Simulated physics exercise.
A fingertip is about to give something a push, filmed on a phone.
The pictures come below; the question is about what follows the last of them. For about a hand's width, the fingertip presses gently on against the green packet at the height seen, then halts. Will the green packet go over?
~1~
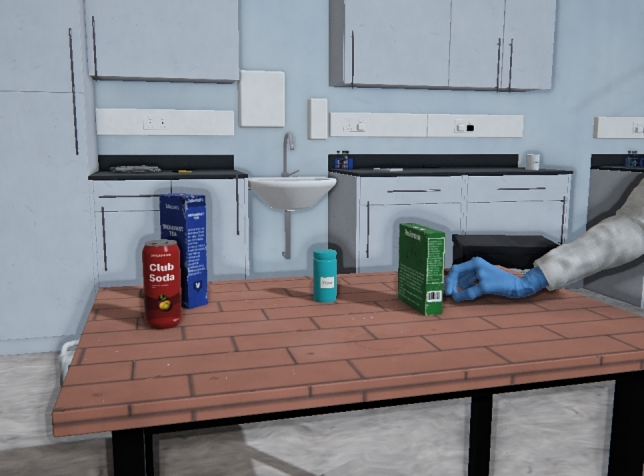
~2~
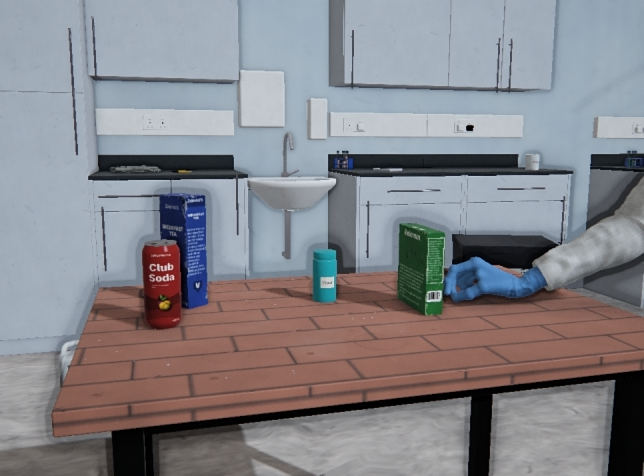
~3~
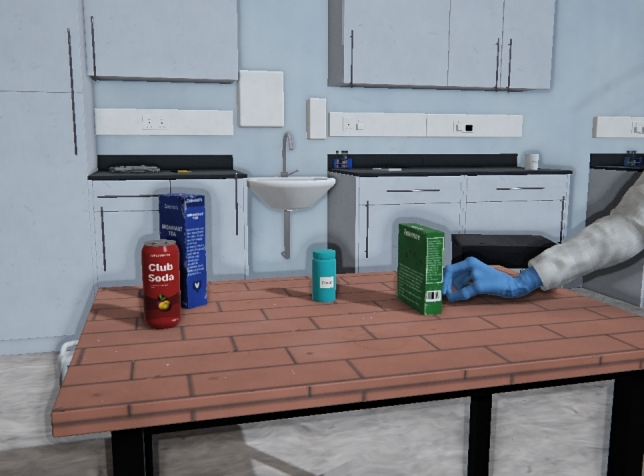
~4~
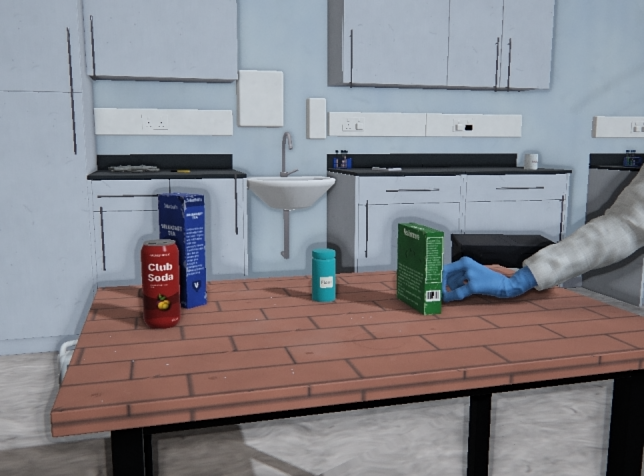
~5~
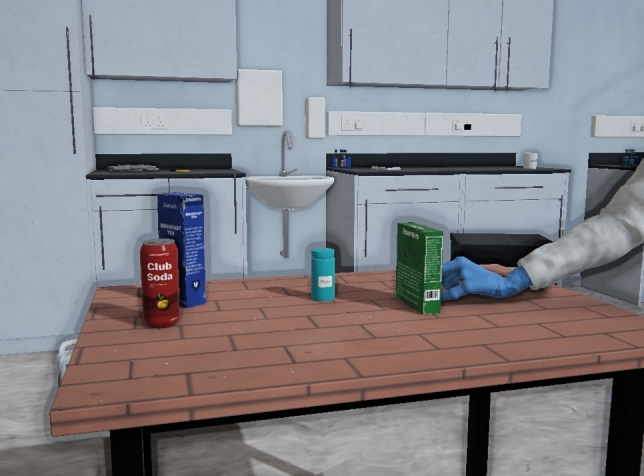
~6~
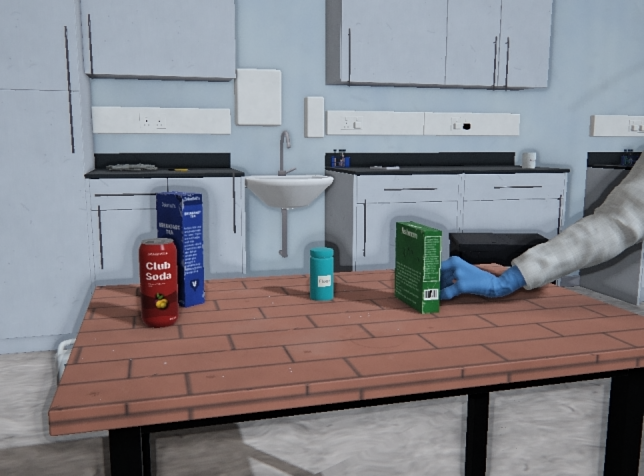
It keeps its posture.
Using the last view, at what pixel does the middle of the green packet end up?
Close to (357, 269) in the last picture.
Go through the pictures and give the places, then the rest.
Green packet (420, 268), in the first frame.
Green packet (420, 268), in the second frame.
Green packet (419, 267), in the third frame.
Green packet (419, 267), in the fourth frame.
Green packet (418, 266), in the fifth frame.
Green packet (417, 266), in the sixth frame.
Then, 0.30 s after the last picture, green packet slid a little near (406, 266).
Then, 0.60 s after the last picture, green packet slid a little near (392, 267).
Then, 1.00 s after the last picture, green packet slid about its own width near (375, 268).
Then, 1.30 s after the last picture, green packet slid about its own width near (361, 268).
At rest, moved from the start, green packet. Seen from the same camera at the end, green packet near (357, 269).
